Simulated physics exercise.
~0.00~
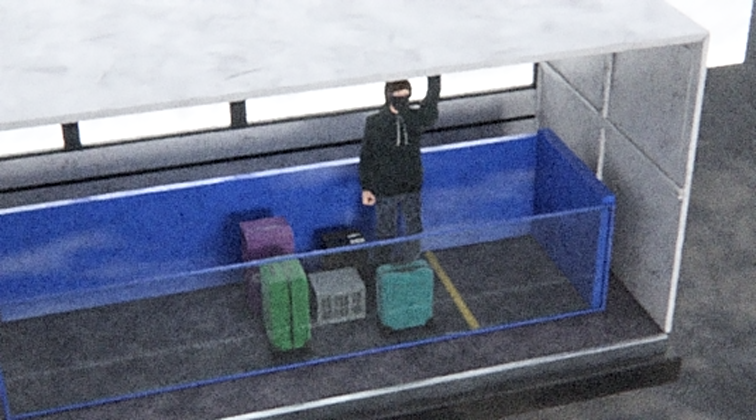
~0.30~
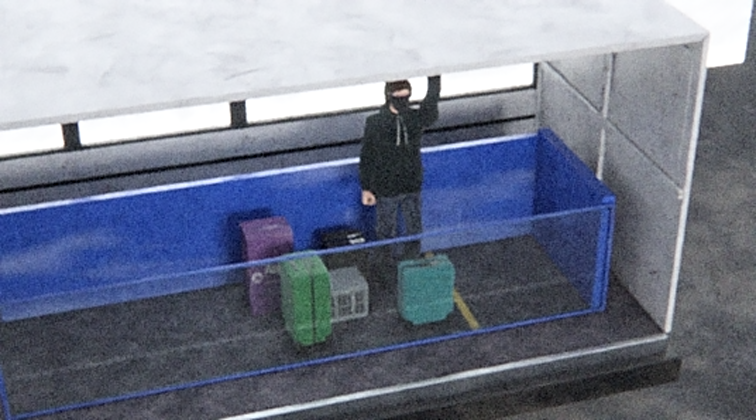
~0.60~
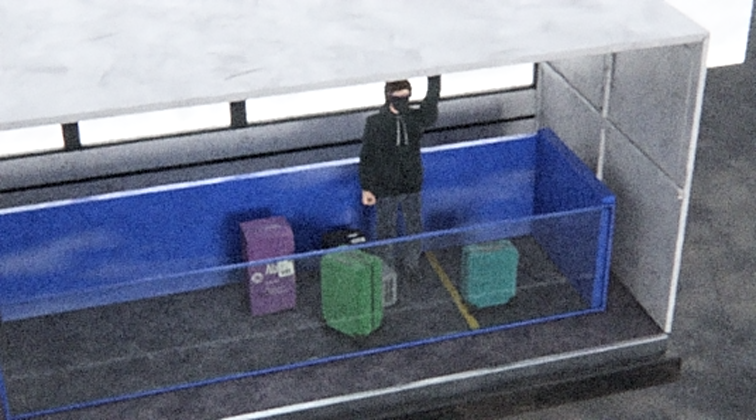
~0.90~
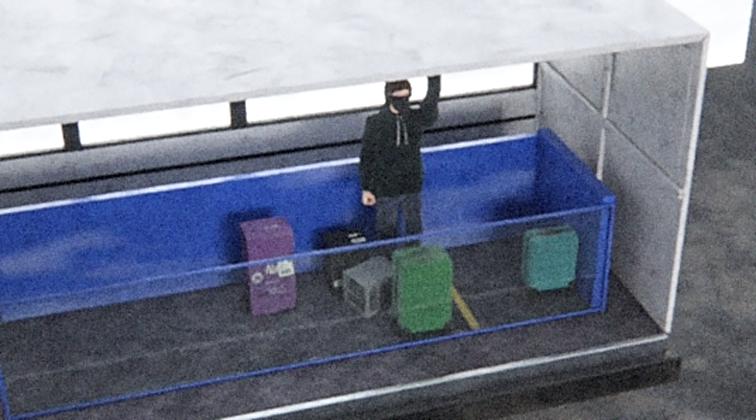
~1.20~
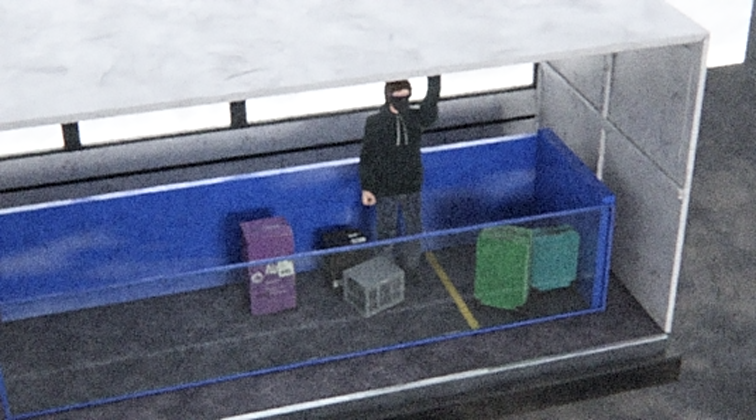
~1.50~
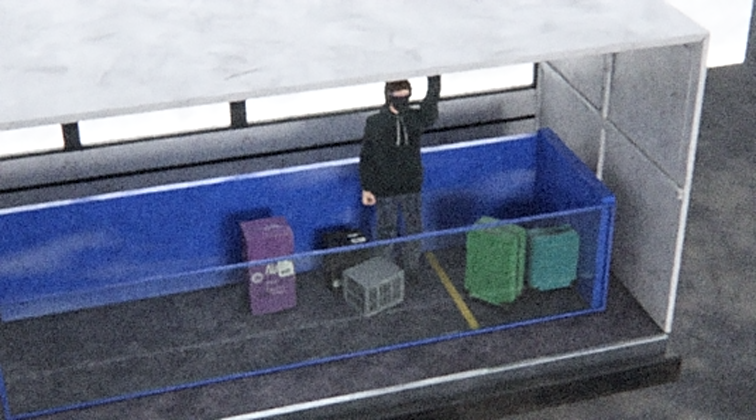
Green and teal suitcases rolling right past a yellow line and stopping side by side, as a masked figure stands with arm raised.
